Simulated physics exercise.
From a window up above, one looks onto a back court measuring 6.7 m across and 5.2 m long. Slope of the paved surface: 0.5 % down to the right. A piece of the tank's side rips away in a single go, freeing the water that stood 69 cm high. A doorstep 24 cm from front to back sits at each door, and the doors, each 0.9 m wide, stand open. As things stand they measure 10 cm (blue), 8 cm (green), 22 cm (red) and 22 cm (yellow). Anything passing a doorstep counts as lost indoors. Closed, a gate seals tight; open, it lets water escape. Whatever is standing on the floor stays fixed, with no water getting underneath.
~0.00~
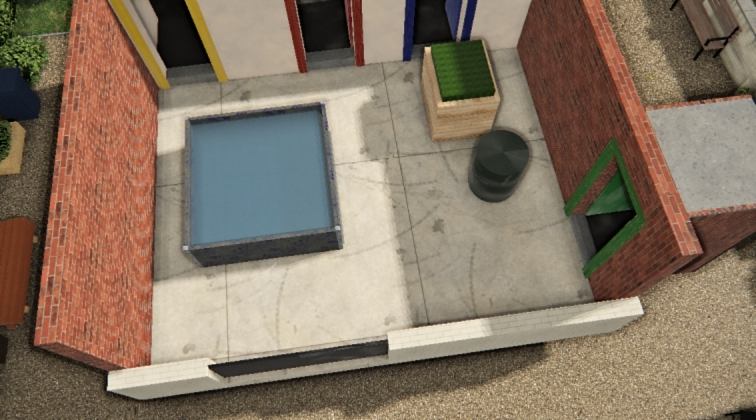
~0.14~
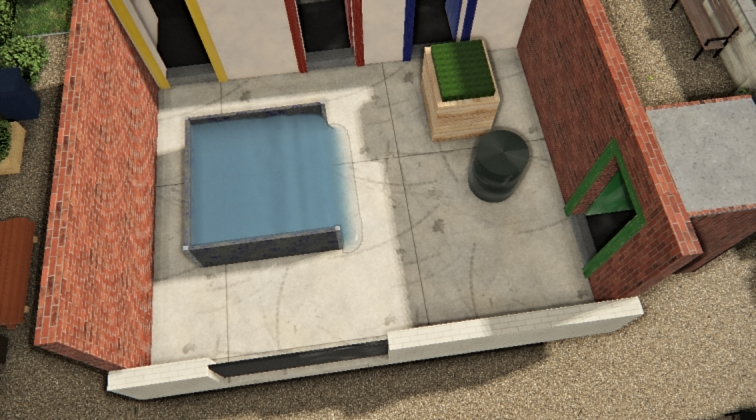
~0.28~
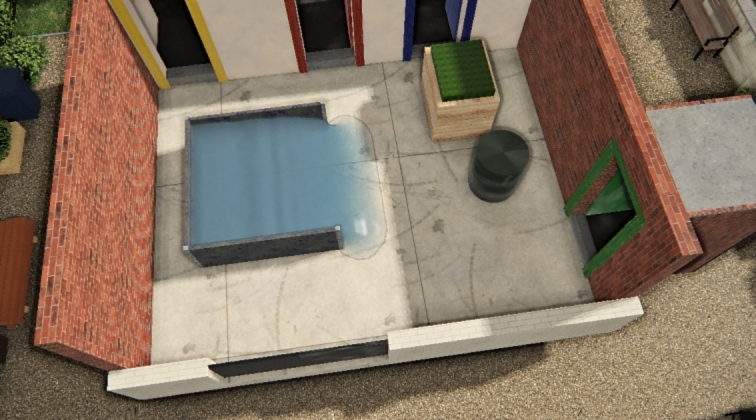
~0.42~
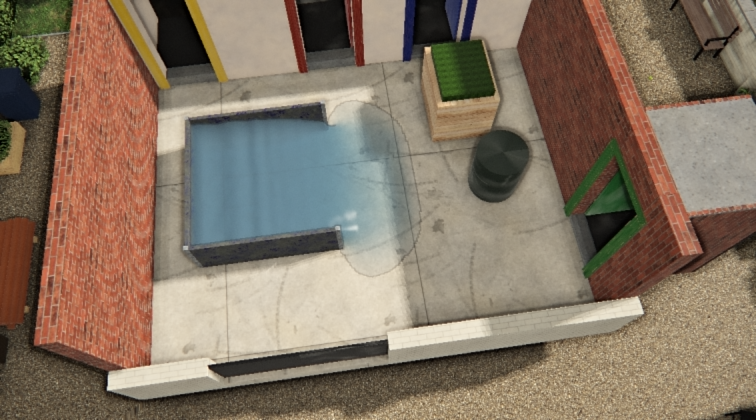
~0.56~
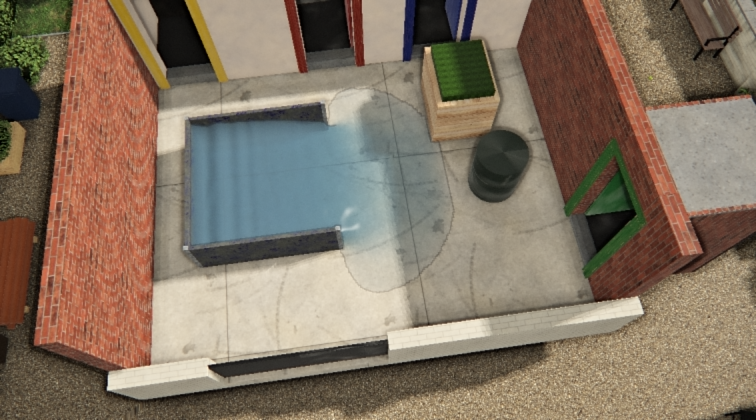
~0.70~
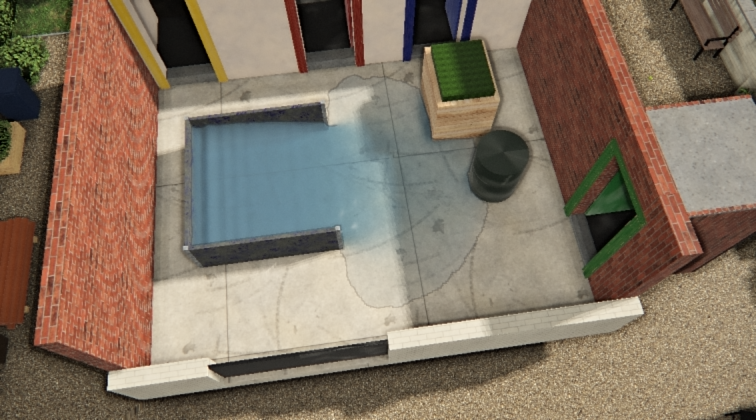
At first, a square tank of still blue water stands in a paved court between brick walls. Its right side opens, and water pours out through the gap onto the paving. The sheet spreads rightward in a widening, thinning curve, reaching around the dark round barrel and the grass-topped wooden box.
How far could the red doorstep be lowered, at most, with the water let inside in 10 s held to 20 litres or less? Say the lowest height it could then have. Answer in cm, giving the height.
It could then stand at about 6 cm.
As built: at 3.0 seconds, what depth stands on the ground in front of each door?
Centimetres: Blue = 15, green = 24, red = 8, yellow = 0.
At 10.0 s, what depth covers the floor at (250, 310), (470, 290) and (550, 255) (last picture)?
Depths of roughly 12 cm, 8 cm and 8 cm, in that order.
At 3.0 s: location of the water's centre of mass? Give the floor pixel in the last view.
Centre of the water: Approx. (421, 183) px.
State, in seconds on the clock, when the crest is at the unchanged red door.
Crest at t of about 9.0 s.
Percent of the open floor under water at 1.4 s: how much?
I'd say near 45 percent is wet.
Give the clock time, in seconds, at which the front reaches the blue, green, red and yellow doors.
Blue at 1.1 s, green at 1.2 s, red at 1.1 s and yellow at 3.4 s.
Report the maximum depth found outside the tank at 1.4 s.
Up to some 42 centimetres, I'd say.
After 1.4 s water covers 45 % of the floor, deepest (42 cm) near (459, 181); 2 cm at the red door, 0 litres in over its 22 cm doorstep.
After 3.0 s water covers 65 % of the floor, deepest (38 cm) near (590, 291); 8 cm at the red door, 0 litres in over its 22 cm doorstep.
After 10.0 s water covers 95 % of the floor, deepest (15 cm) near (239, 364); 7 cm at the red door, 0 litres in over its 22 cm doorstep.
At the red door as built, the water arrived by 1.1 s and peaked near 10 cm at 8.8 s.
Run again over the same 10 s with other heights there, 34 litres in over 5 cm, 10 litres over 7 cm. The limit of 20 litres is kept from about 6 cm up.
